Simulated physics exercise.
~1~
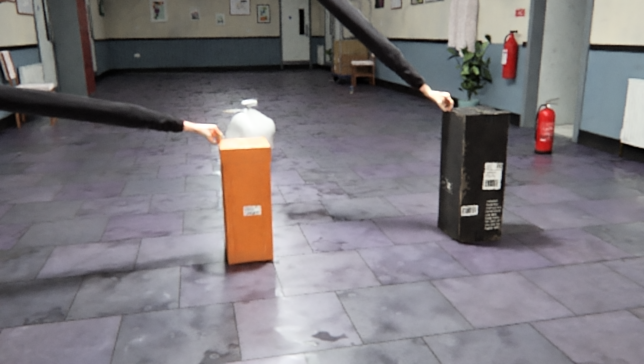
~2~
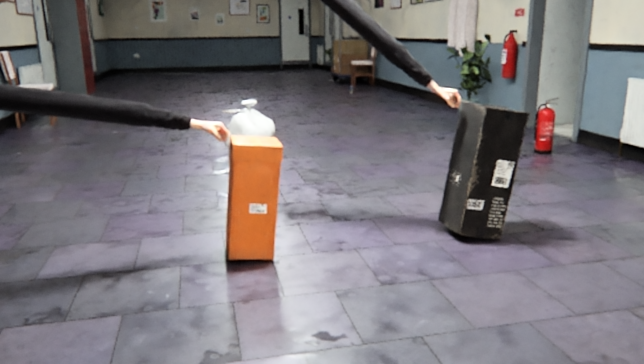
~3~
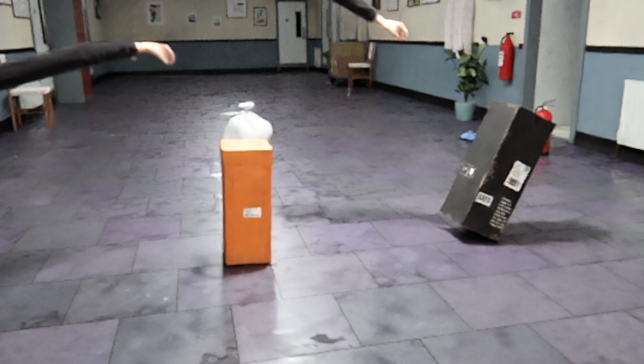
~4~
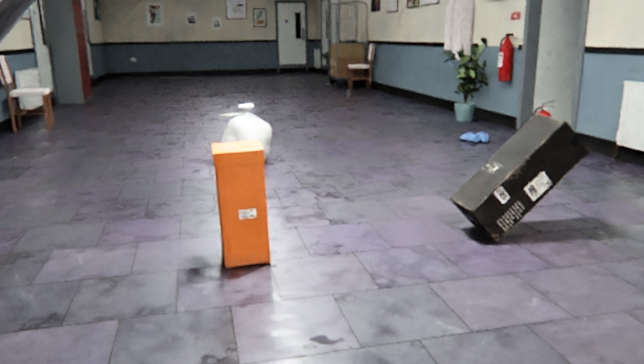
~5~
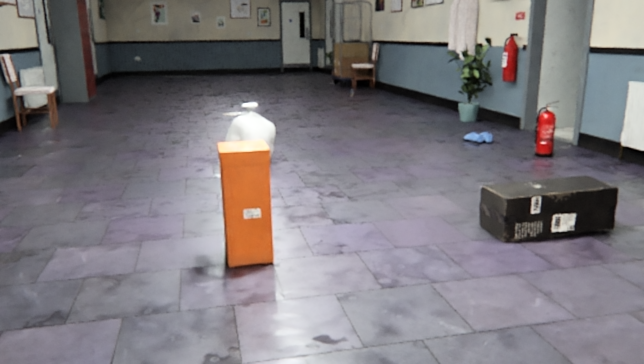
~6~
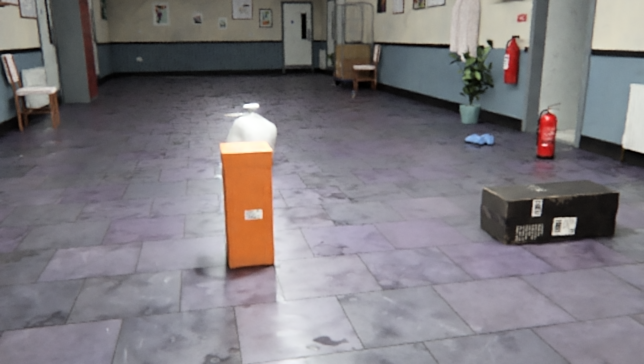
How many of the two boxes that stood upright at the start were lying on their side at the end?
One of them was lying on its side at the end, the black box.
